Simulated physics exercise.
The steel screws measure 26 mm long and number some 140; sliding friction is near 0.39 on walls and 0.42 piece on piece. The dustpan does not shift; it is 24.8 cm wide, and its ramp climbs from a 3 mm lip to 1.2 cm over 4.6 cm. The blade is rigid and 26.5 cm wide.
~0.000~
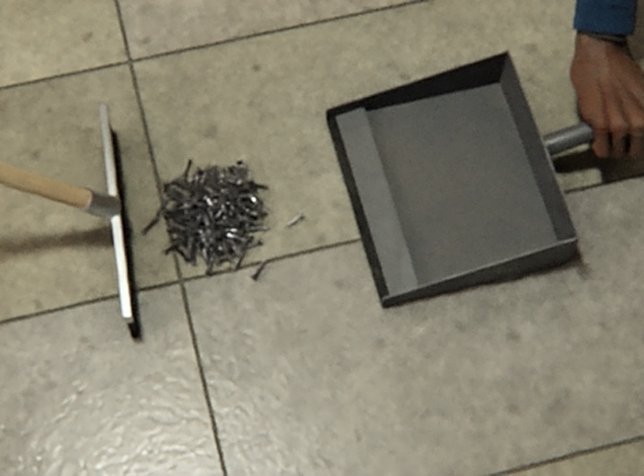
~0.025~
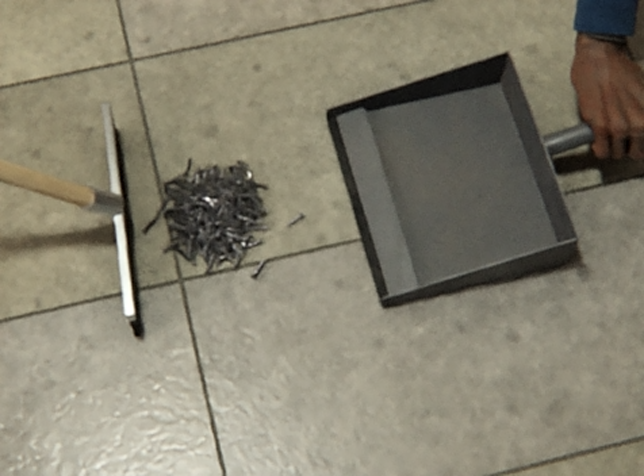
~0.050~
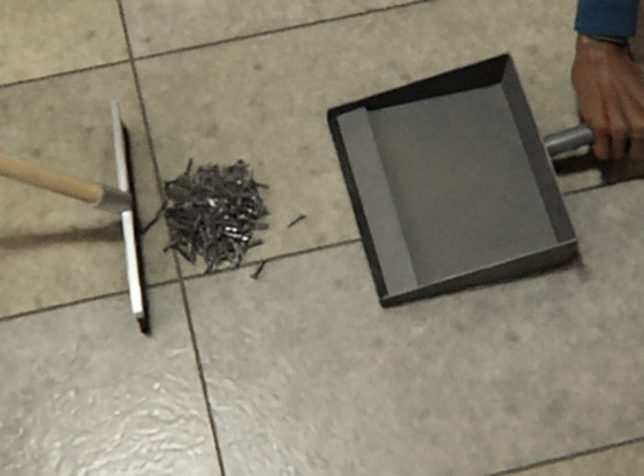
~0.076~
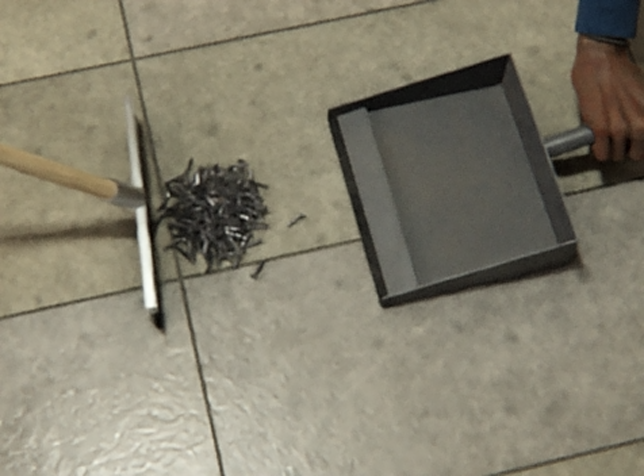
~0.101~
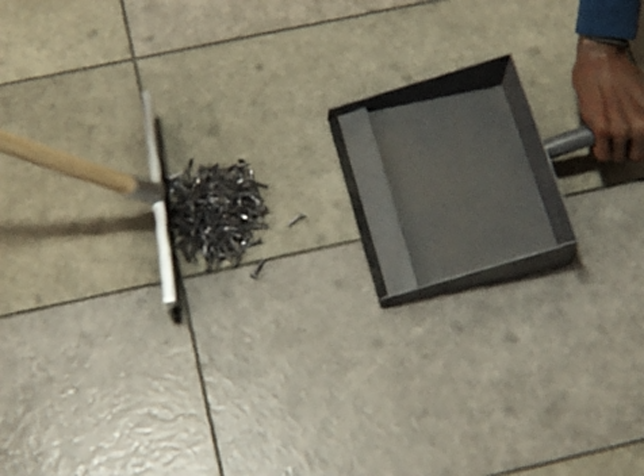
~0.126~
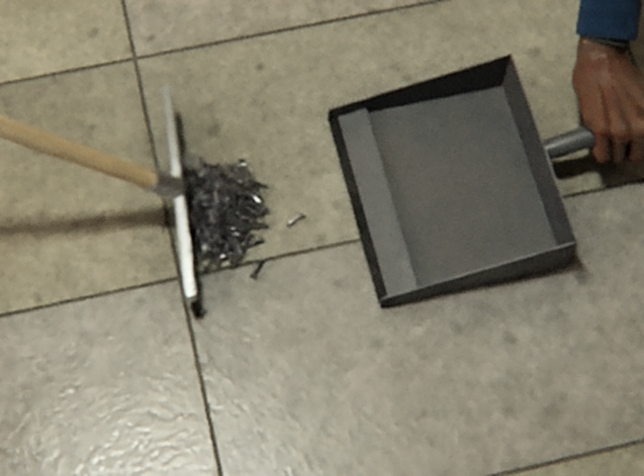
A small heap of dark grey metal screws lies on a beige-grey tiled floor, seen from above at a slight tilt. A thin, pale-edged blade on a light wooden handle stands to its left, and at right a hand in a blue sleeve holds a dark grey dustpan still. The blade slides right, meets the heap and pushes its left side inward, while the view stays steady.
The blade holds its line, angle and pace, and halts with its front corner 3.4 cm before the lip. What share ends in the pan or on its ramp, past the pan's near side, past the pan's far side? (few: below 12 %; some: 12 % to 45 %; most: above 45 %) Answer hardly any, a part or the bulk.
In the pan or on its ramp: A part; past the pan's near side: Hardly any; past the pan's far side: Hardly any.
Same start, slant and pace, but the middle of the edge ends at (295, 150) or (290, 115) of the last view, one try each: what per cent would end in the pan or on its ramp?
About 35 and 20 per cent.
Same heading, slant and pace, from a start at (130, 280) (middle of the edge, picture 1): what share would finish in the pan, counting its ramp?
Some 40 per cent.
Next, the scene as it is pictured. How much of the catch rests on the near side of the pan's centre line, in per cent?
Some 30 per cent.
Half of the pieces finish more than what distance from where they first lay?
Roughly 16 cm.
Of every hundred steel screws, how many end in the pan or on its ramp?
Roughly 40 per cent.
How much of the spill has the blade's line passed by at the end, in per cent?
Roughly 0 per cent.
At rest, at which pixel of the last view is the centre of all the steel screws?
At about (346, 185).
Then, at 0.22 s, middle of the blade 10 cm from the lip; 0 % over the lip, far side 0 %, near side 0 %.
After 0.28 s, middle of the blade 6 cm from the lip; 0 % over the lip, far side 0 %, near side 0 %.
After 0.48 s, middle of the blade 5 cm from the lip; 40 % over the lip, far side 5 %, near side 0 %.
At rest (1.4 s), pan 40 %, near side 0 %, far side 5 %, in front of the lip or behind the blade 55 %.
